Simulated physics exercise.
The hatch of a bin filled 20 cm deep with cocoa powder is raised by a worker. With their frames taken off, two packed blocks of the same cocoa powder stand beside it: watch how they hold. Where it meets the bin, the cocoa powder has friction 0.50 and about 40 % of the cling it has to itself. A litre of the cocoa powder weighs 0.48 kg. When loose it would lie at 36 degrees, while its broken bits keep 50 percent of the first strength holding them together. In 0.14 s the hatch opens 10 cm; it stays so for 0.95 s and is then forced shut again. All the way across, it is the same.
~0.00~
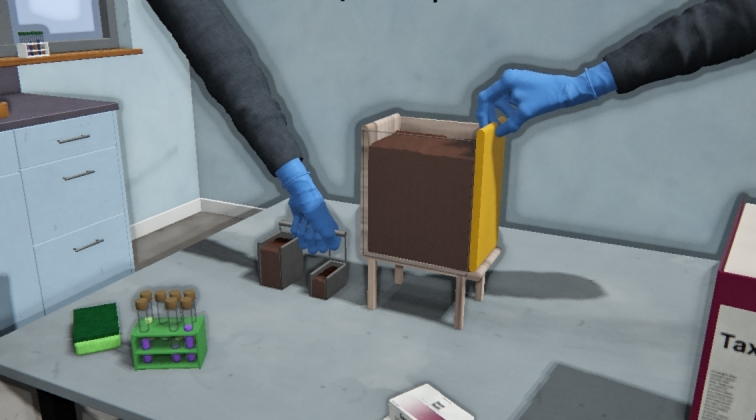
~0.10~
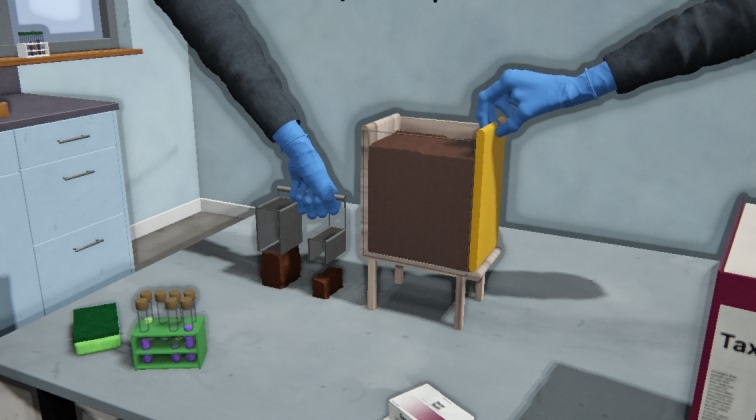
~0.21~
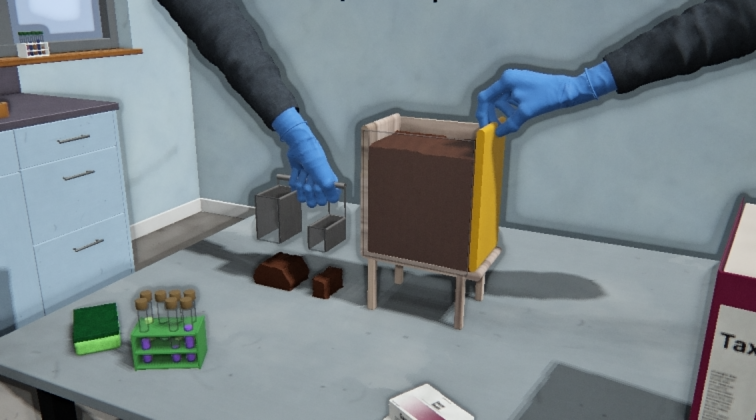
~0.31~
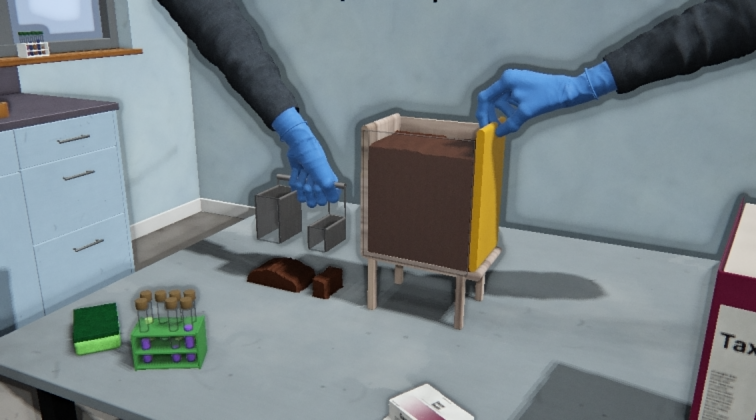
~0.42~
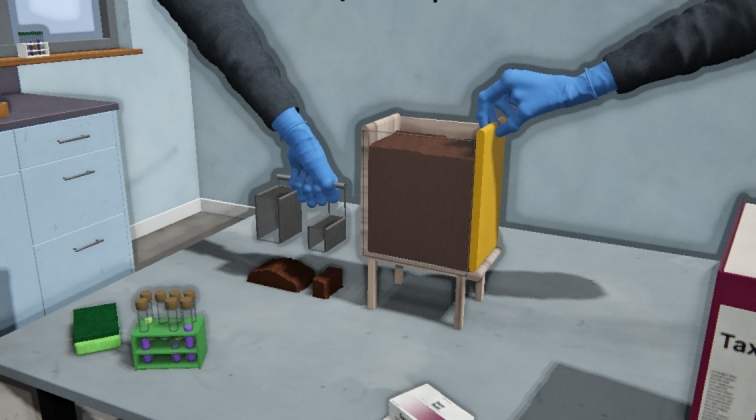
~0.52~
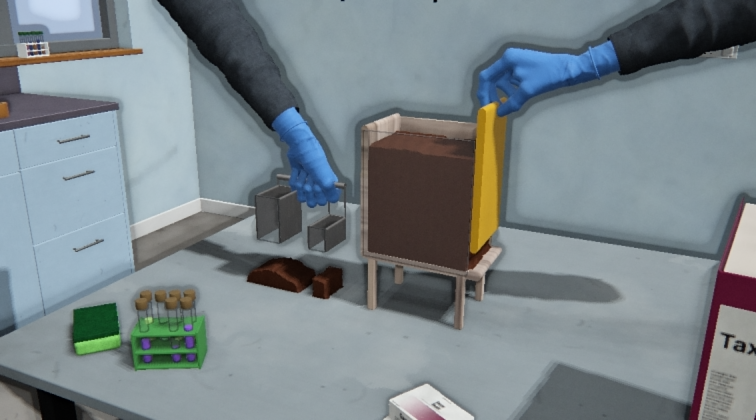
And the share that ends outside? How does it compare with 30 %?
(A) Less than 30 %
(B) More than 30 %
B.
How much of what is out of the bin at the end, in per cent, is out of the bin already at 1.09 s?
50 per cent.
By 0.78 s, the hatch is 10 cm open and 4 % is out.
By 1.09 s, the hatch is 10 cm open and 20 % is out.
By 1.39 s, the hatch is 10 cm open and 36 % is out.
By 1.70 s, the hatch is 2.6 cm open and 43 % is out.
By 1.99 s, at the end, the hatch is shut and 44 % is out.
